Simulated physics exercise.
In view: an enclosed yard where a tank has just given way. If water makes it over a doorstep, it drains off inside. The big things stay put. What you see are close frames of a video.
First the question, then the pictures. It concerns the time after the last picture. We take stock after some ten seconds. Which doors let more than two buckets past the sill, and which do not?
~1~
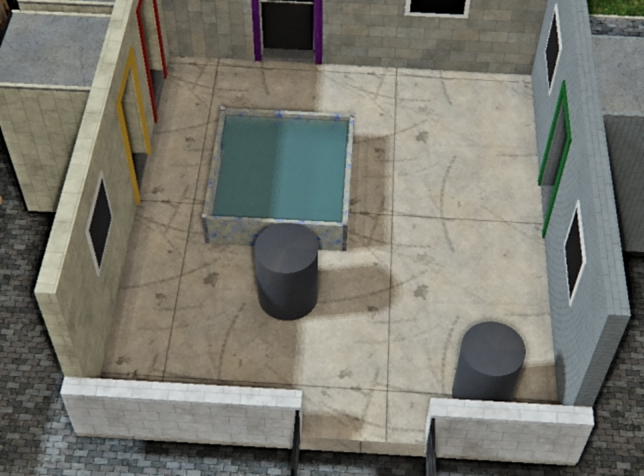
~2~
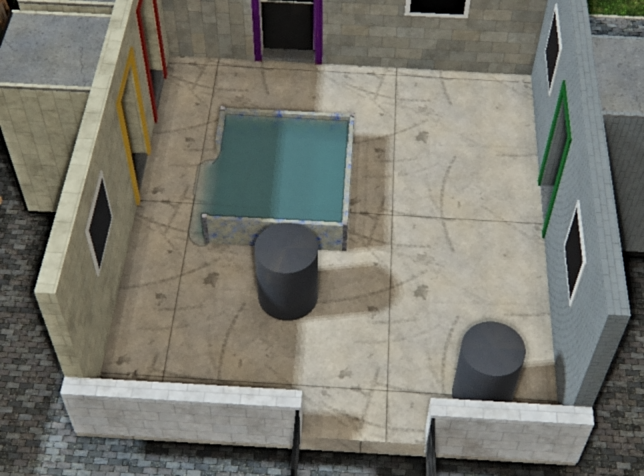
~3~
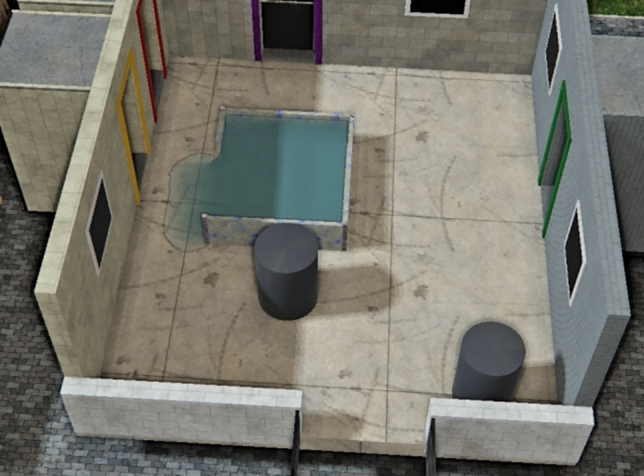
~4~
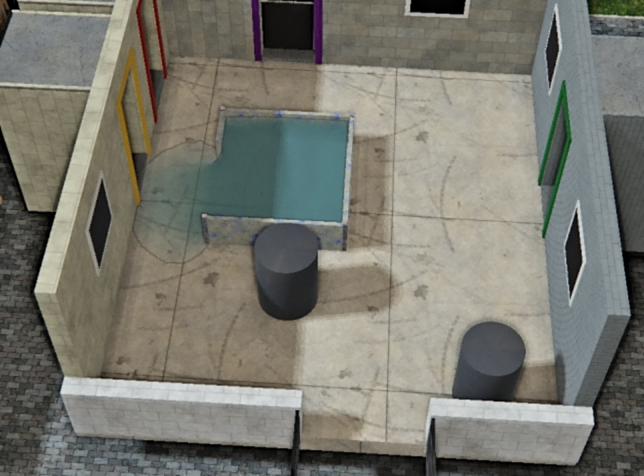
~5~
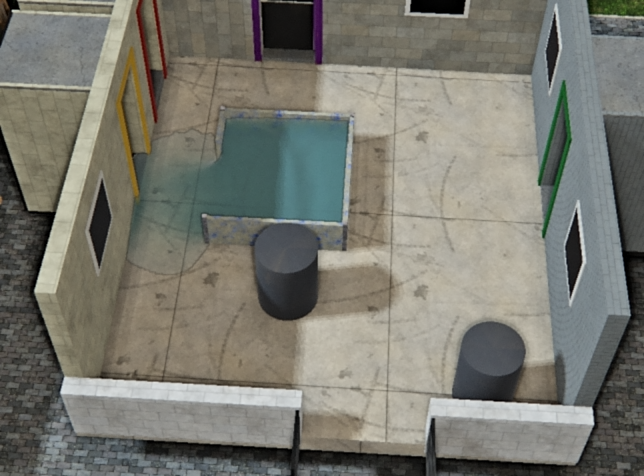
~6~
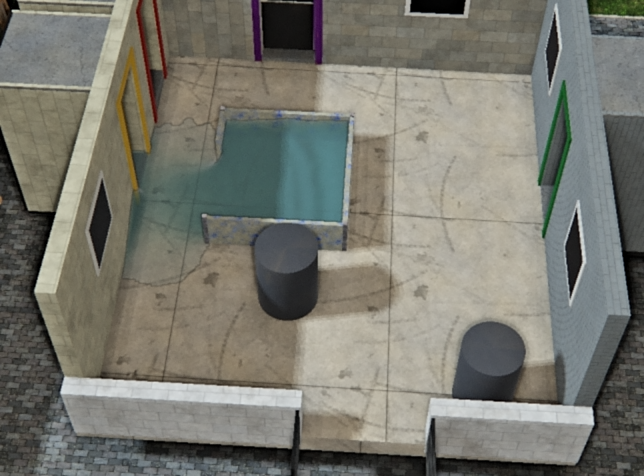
Here is the split: The green door keeps it to two or fewer; the purple door keeps it to two or fewer; the yellow door lets more through; the red door keeps it to two or fewer.
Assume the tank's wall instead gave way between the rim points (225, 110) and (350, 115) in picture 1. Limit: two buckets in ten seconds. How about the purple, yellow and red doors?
Log - purple runs over the limit, yellow keeps within bounds, red keeps within bounds.
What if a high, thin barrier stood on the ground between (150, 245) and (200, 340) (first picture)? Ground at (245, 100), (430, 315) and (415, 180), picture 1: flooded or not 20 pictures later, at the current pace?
Taking the points in the order given, they are inundated, high and dry and high and dry.
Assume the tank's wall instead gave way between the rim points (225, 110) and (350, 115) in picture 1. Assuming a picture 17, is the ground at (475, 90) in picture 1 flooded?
Submerged.
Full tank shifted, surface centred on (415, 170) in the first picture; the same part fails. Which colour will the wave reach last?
Answer: The one in green.
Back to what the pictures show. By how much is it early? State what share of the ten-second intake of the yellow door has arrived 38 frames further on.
Near 95 per cent, give or take.
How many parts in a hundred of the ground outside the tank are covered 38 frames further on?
Around 65 percent of it.
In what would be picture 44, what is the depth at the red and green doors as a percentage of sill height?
Estimate, in order: 20 and 0 percent.
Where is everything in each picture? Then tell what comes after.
The first picture shows the tank at (281, 168) is whole and still.
In the second picture, water pours out at (215, 195) and has run to (209, 163).
In the third picture, the front is at (183, 246), out from the gap at (216, 196).
In the fourth picture, the front is at (145, 171), out from the gap at (215, 196).
In the fifth picture, the front is at (151, 146), out from the gap at (216, 197).
In the sixth picture, the front is at (124, 273), out from the gap at (215, 196).
A moment on, water covers 10 % of the floor; the green door not reached, the purple door not reached, the yellow door far over two buckets in, the red door wet at the sill, nothing in.
Next, water covers 20 % of the floor; the green door not reached, the purple door not reached, the yellow door far over two buckets in, the red door wet at the sill, nothing in.
Then, water covers 35 % of the floor; the green door not reached, the purple door wet at the sill, nothing in, the yellow door far over two buckets in, the red door wet at the sill, nothing in.
Later, water covers 65 % of the floor; the green door not reached, the purple door wet at the sill, nothing in, the yellow door far over two buckets in, the red door wet at the sill, nothing in.
In the end, water covers 80 % of the floor; the green door wet at the sill, nothing in, the purple door wet at the sill, nothing in, the yellow door far over two buckets in, the red door wet at the sill, nothing in.
